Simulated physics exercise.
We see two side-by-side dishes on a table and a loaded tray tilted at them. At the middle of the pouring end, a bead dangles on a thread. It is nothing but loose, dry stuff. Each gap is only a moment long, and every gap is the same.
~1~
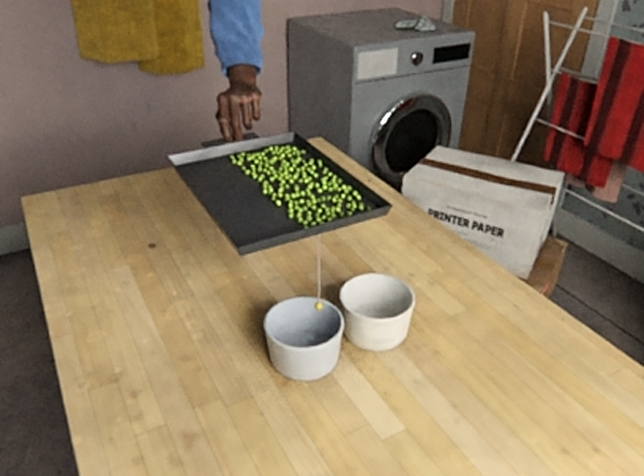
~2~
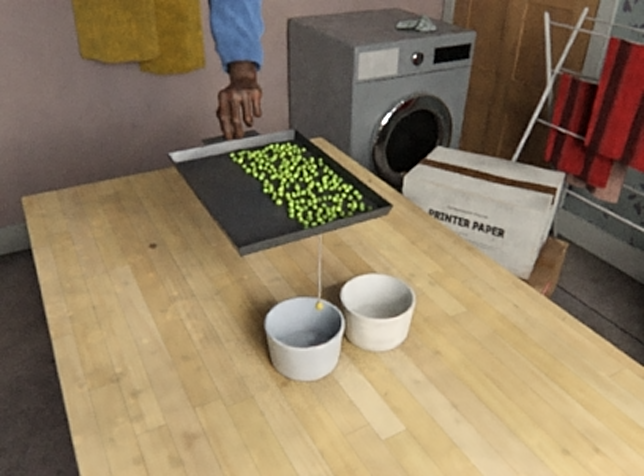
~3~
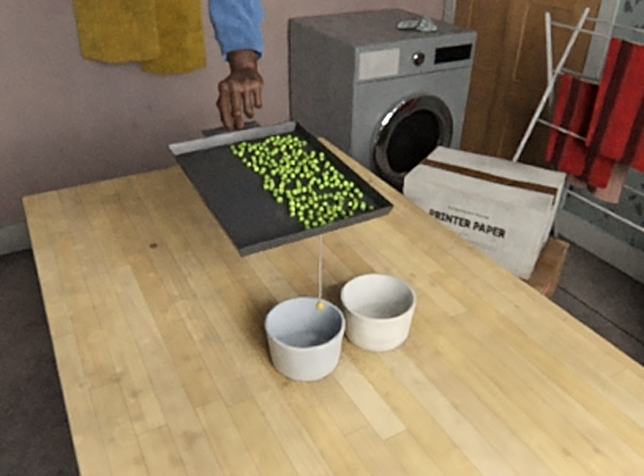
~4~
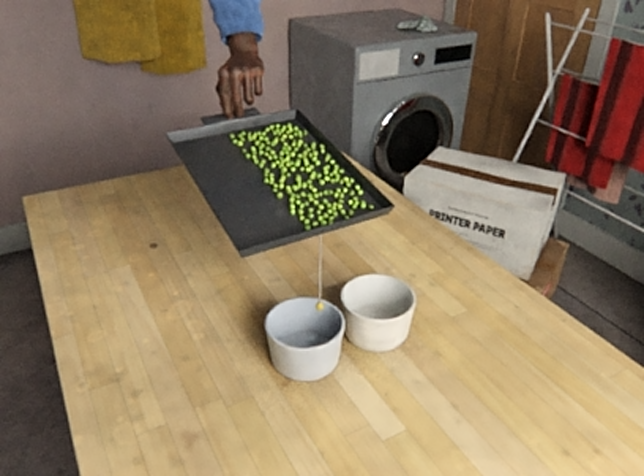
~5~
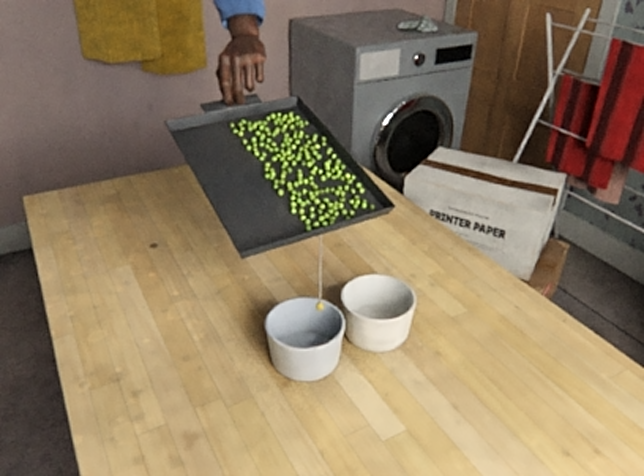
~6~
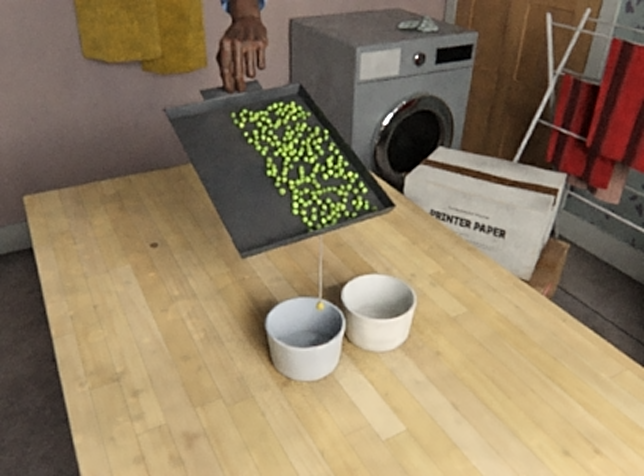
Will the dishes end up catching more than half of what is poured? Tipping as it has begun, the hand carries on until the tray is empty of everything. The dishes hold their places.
No - the dishes end up holding not even half.
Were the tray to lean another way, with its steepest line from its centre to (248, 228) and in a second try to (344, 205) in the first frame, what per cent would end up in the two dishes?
About 10 %, then 100 %.
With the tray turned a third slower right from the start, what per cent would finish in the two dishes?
Estimate: Around 40%.
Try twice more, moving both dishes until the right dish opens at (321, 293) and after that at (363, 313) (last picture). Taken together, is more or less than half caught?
Earlier try a minority share, later try a majority share.
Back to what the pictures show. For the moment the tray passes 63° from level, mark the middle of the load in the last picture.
Somewhere around pixel (315, 235) in the last picture.
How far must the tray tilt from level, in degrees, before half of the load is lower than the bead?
Somewhere near 100°.
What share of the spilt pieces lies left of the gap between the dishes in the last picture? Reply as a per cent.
60 per cent, roughly.
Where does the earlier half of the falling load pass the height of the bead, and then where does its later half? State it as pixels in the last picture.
Near (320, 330) to start, and near (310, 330) afterwards.
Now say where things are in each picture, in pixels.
The first frame shows corners of the pouring end at (240, 245) and (387, 204), level; middle of the load at (300, 181), dried peas; left dish at (322, 359); right dish at (397, 330); bead on its thread at (319, 306).
The second frame shows corners of the pouring end at (240, 245) and (388, 205), level; middle of the load at (301, 180).
The third frame shows corners of the pouring end at (241, 246) and (389, 205), tipped barely, lowest at the left corner; middle of the load at (302, 175).
The fourth frame shows corners of the pouring end at (241, 248) and (390, 205), tipped a little, lowest at the left corner; middle of the load at (302, 169).
The fifth frame shows corners of the pouring end at (242, 249) and (391, 205), tipped a little, lowest at the left corner; middle of the load at (303, 163).
The sixth frame shows corners of the pouring end at (242, 250) and (391, 204), tipped clearly, lowest at the left corner; middle of the load at (305, 159), about two thirds on the move; left dish at (323, 359); right dish at (398, 331).
Soon, tray tipped steeply; most on the tray; a stray few in the left dish; a small part outside both; about a quarter in the air.
A while on, tray tipped past a quarter turn; a small part on the tray; about a quarter in the left dish; a stray few in the right dish; about a third outside both; about a quarter in the air.
Towards the end, tray tipped past a quarter turn; about a third in the left dish; a stray few in the right dish; about two thirds outside both.
Finally, tray tipped past a quarter turn; about a third in the left dish; a stray few in the right dish; about two thirds outside both.
